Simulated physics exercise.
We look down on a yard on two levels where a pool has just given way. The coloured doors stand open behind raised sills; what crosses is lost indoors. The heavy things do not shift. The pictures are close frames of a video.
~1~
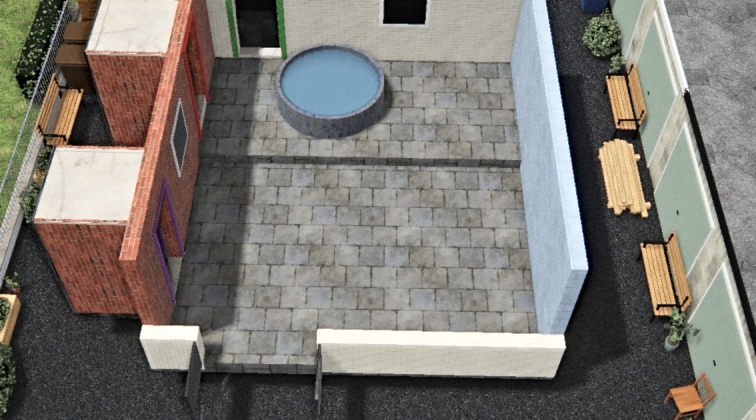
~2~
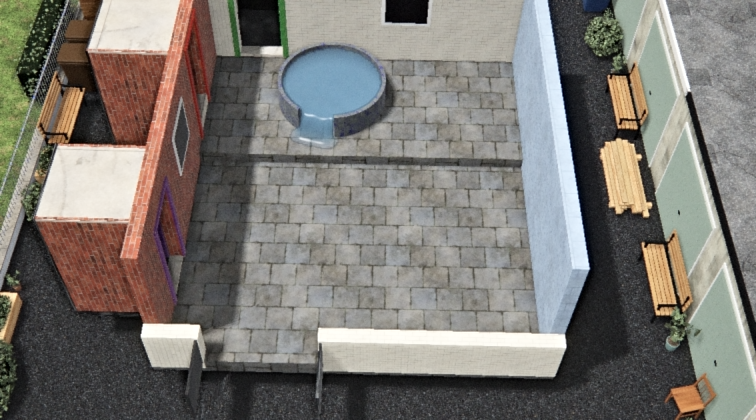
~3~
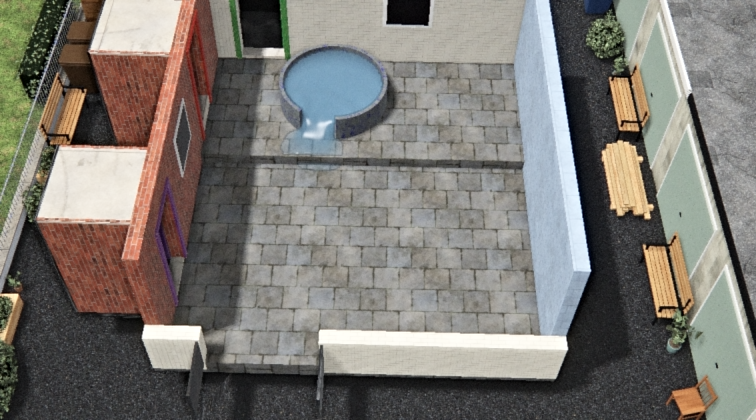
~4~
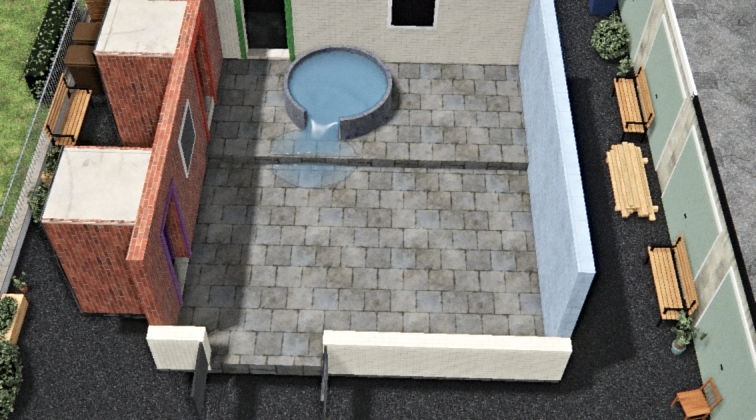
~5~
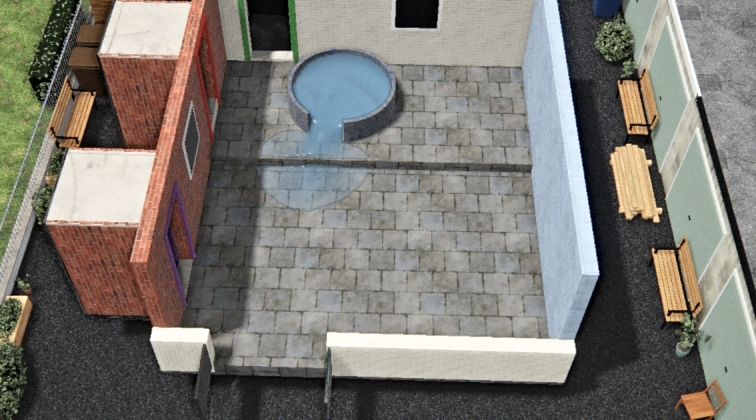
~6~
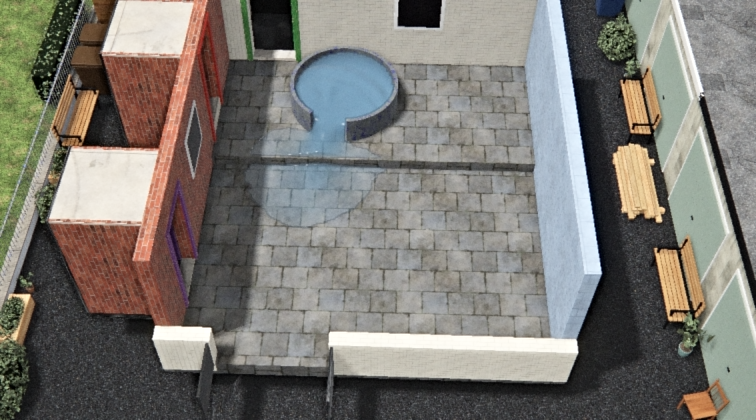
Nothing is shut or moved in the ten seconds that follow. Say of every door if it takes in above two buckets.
In the end: The red door stays under that; the purple door takes more than that; the green door stays under that.
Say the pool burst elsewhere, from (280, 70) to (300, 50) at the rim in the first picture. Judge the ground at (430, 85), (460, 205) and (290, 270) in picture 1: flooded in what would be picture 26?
One after the other: Dry, dry, no water.
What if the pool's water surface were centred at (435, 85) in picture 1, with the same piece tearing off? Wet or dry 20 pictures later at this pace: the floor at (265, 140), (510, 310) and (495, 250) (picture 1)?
As listed: Clear, flooded, flooded.
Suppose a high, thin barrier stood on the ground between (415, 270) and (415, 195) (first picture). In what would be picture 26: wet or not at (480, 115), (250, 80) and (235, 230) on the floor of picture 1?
As listed: No water, clear, awash.
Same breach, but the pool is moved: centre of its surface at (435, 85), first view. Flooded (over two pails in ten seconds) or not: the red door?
In short: Red door takes less.
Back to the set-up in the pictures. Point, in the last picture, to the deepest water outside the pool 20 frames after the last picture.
Near (179, 350).
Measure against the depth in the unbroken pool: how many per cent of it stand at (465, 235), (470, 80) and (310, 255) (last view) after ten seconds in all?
Roughly 2, 0 and 6 per cent, in turn.
A moment on, water covers 20 % of the floor; the red door not reached, the purple door not reached, the green door not reached.
Next, water covers 40 % of the floor; the red door not reached, the purple door under two buckets in, the green door not reached.
Then, water covers 45 % of the floor; the red door wet at the sill, nothing in, the purple door under two buckets in, the green door not reached.
Later, water covers 45 % of the floor; the red door wet at the sill, nothing in, the purple door over two buckets in, the green door not reached.
In the end, water covers 50 % of the floor; the red door wet at the sill, nothing in, the purple door over two buckets in, the green door not reached.
